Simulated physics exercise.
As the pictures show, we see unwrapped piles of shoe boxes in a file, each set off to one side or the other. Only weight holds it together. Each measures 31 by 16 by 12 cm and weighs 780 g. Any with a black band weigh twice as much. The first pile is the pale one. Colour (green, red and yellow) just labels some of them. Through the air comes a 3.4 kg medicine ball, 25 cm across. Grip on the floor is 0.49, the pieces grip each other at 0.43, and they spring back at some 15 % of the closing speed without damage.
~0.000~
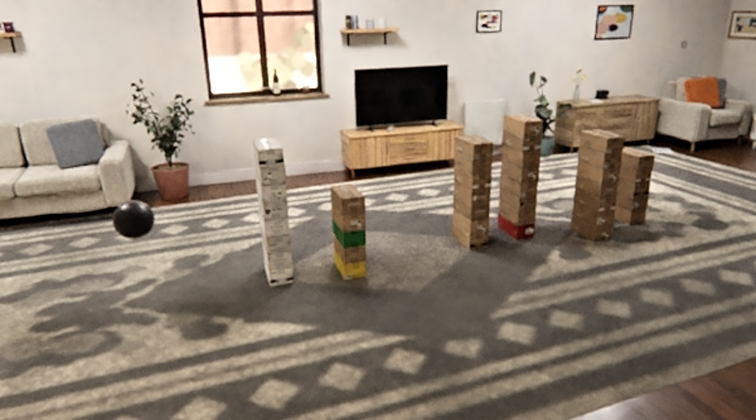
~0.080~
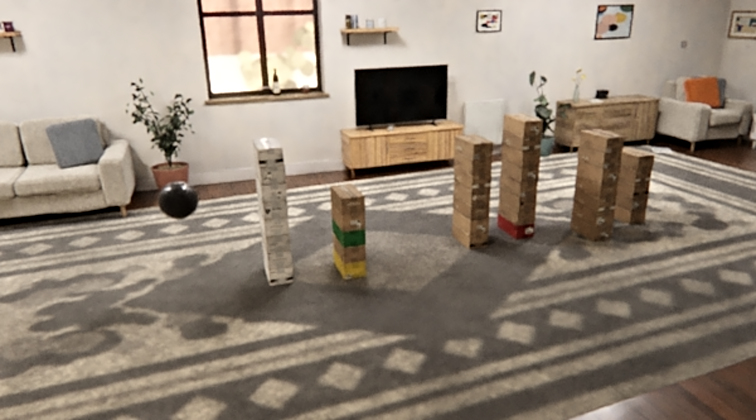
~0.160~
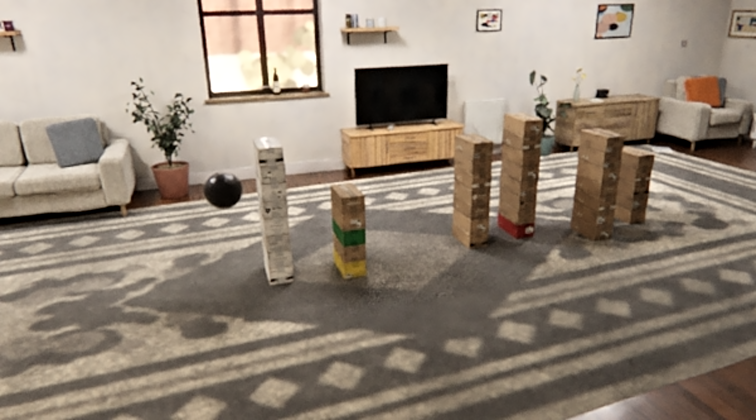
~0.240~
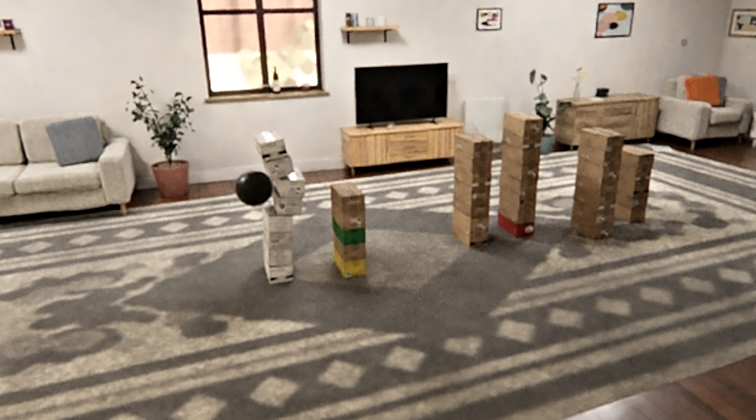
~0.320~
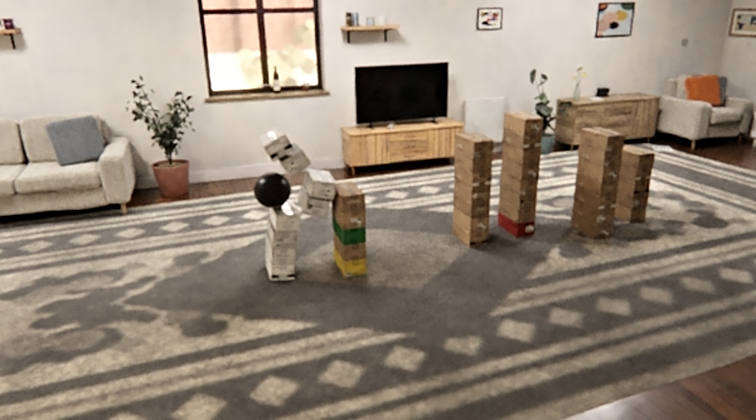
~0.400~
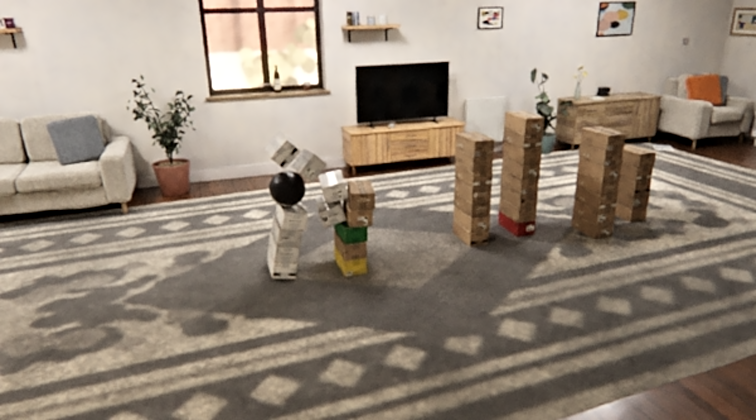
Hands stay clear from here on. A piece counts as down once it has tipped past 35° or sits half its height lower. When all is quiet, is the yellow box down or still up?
It holds its level.
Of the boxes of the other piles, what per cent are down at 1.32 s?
At that moment 10 per cent.
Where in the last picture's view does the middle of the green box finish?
Near (408, 248).
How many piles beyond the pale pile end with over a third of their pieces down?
1 in all.
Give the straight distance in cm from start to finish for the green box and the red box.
About: Green 50, red 0.
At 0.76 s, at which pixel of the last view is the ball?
Around (328, 195).
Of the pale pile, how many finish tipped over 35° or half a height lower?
The count is 8.
After 0.54 s, 4 of the pale pile down; none of the 32 other boxes down, 4 disturbed; yellow box unmoved; green box 23 mm from its place.
After 0.76 s, 4 of the pale pile down; 2 of the 32 other boxes down; yellow box 8° from how it stood; green box 15° from how it stood.
After 1.00 s, 8 of the pale pile down; 3 of the 32 other boxes down; yellow box 17° from how it stood; green box on its side.
After 1.32 s, 8 of the pale pile down; 4 of the 32 other boxes down; yellow box 37 mm from its place; green box on its side.
In the end (4.0 s), 8 of the pale pile down; 4 of the 32 other boxes down; yellow box 36 mm from its place; green box on its side; red box unmoved. From the last view, middles, yellow box near (355, 258), green box near (408, 248).
